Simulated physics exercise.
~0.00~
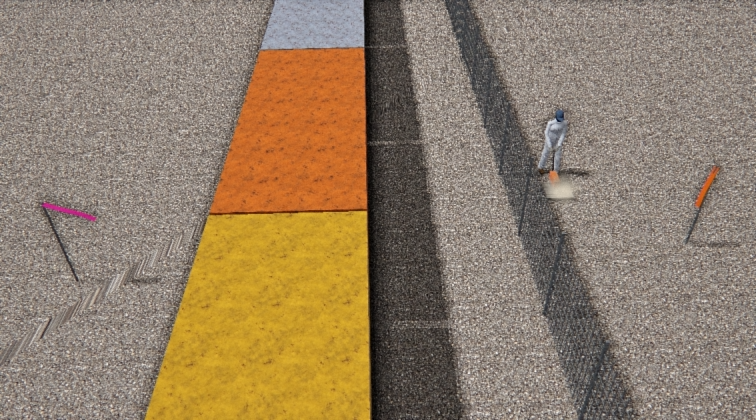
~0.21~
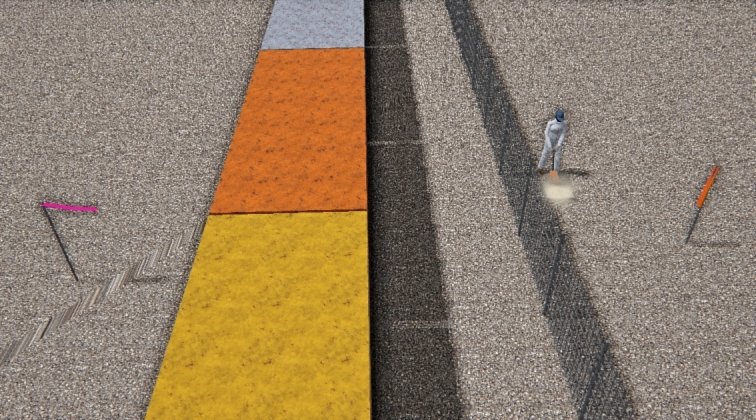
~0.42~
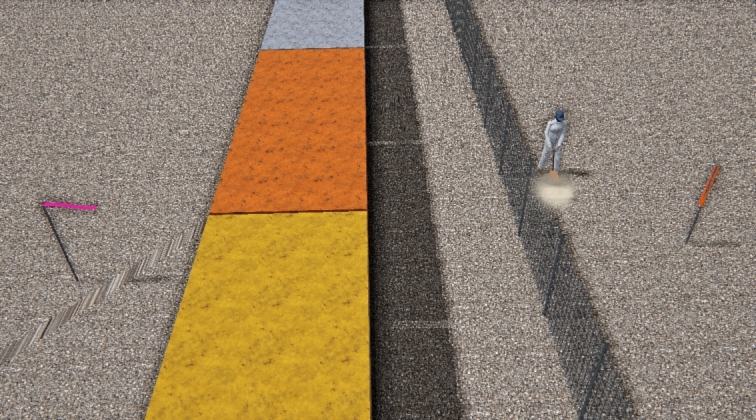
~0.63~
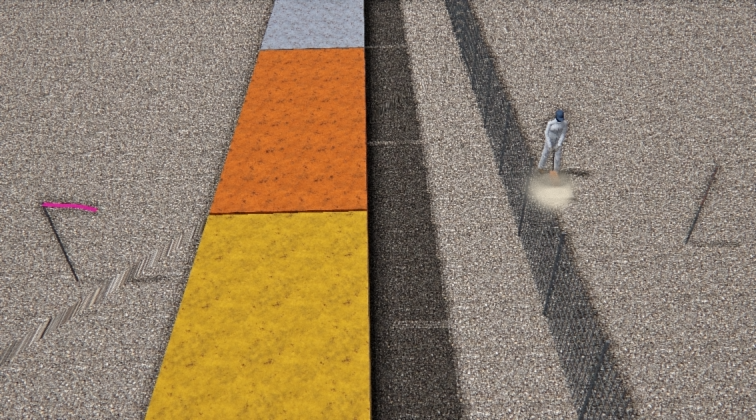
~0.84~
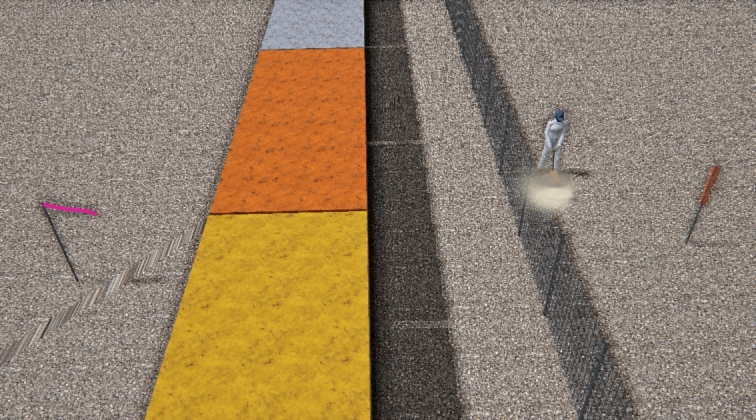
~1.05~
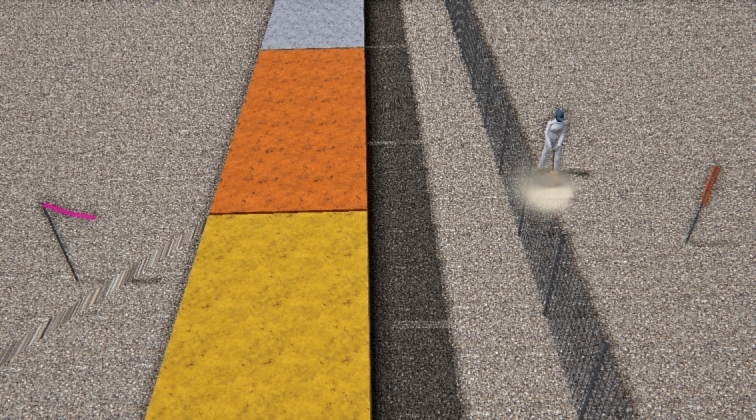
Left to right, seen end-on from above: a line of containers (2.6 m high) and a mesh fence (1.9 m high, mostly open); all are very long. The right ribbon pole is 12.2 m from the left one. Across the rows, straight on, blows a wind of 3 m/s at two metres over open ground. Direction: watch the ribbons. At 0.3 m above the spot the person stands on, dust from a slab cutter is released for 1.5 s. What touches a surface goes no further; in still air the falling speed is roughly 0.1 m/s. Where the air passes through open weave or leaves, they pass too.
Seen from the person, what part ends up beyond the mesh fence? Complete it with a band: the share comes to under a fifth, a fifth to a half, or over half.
The share comes to a fifth to a half.
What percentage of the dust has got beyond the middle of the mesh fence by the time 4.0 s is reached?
50 %.
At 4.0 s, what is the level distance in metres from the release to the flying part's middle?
I'd say close to 1.5 metres.
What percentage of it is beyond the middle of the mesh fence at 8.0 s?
It's close to 55 percent.
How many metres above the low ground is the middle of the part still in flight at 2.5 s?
I'd guess around 0.4 metres up.
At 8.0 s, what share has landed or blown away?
55 per cent.
After 2.5 s, 20 % is beyond the mesh fence; 23 % has touched down or left; the middle of what still flies is 0.4 m above the low ground, near (524, 187).
After 4.0 s, 49 % is beyond the mesh fence; 39 % has touched down or left; the middle of what still flies is 0.7 m above the low ground, near (497, 176).
After 8.0 s, 55 % is beyond the mesh fence; 54 % has touched down or left; the middle of what still flies is 1.7 m above the low ground, near (462, 138).
After 20.0 s, 40 % is beyond the mesh fence; 71 % has touched down or left; the middle of what still flies is 2.1 m above the low ground, near (699, 111).
After 45.0 s, 37 % is beyond the mesh fence; 96 % has touched down or left.
